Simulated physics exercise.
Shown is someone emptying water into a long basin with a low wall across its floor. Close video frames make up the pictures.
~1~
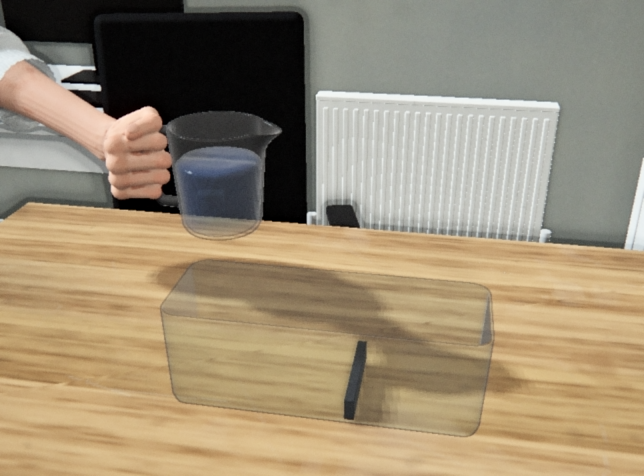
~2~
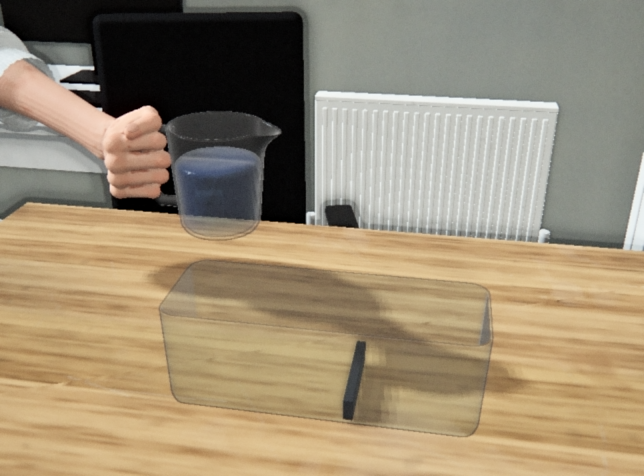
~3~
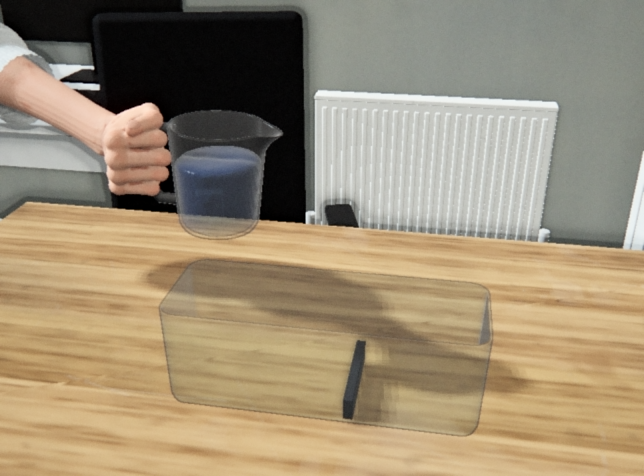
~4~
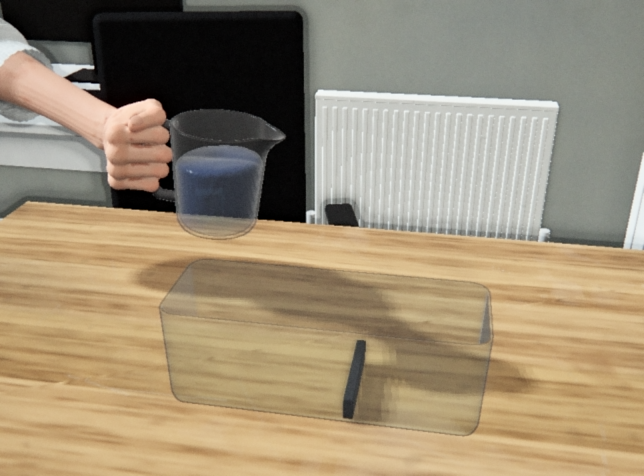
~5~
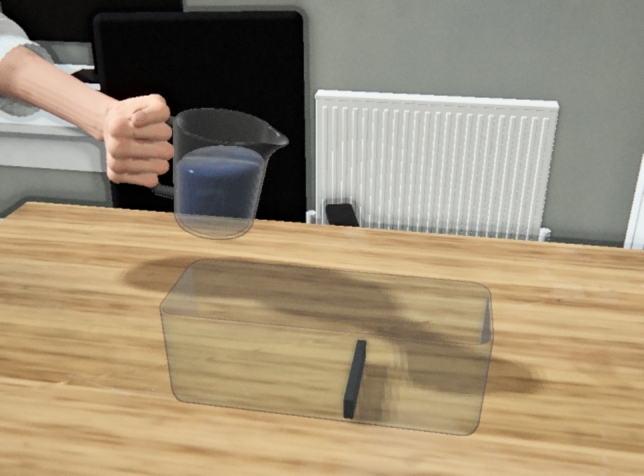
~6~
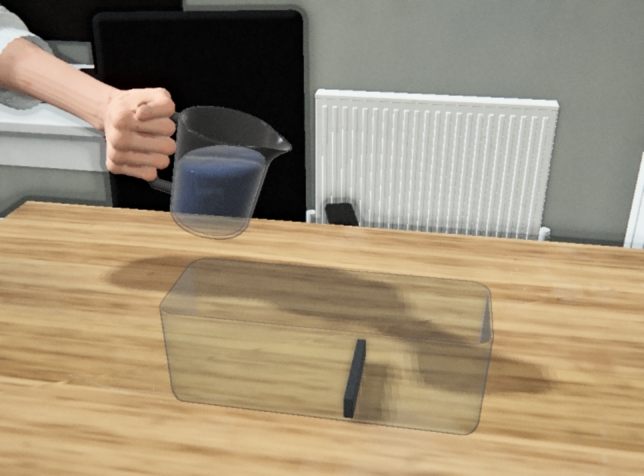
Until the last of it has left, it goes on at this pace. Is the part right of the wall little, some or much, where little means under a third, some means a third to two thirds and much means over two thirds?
Little.
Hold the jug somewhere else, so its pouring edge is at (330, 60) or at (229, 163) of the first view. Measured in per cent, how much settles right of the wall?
Roughly 80 in a hundred the first time and 15 in a hundred the second.
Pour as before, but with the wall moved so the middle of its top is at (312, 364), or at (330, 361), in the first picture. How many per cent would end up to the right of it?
About 85 per cent, then about 60 per cent.
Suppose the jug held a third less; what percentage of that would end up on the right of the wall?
Roughly 10 %.
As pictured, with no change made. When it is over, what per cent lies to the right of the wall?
10 in a hundred.
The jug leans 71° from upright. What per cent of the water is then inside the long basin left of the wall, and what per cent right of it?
Left side: 0 in a hundred; right side: 0 in a hundred.
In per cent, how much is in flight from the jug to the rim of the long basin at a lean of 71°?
Around 15 in a hundred.
A moment on, the jug is tipped part way and 86 per cent is still to pour, 1 is left of the wall and 0 right of it.
Next, the jug is tipped right over and 23 per cent is still to pour, 54 is left of the wall and 3 right of it.
Then the jug is tipped right over and 1 per cent is still to pour, 87 is left of the wall and 7 right of it.
Later the jug is tipped right over and 0 per cent is still to pour, 87 is left of the wall and 9 right of it.
Finally, 87 per cent lies left of the wall, 9 right of it and 4 outside.
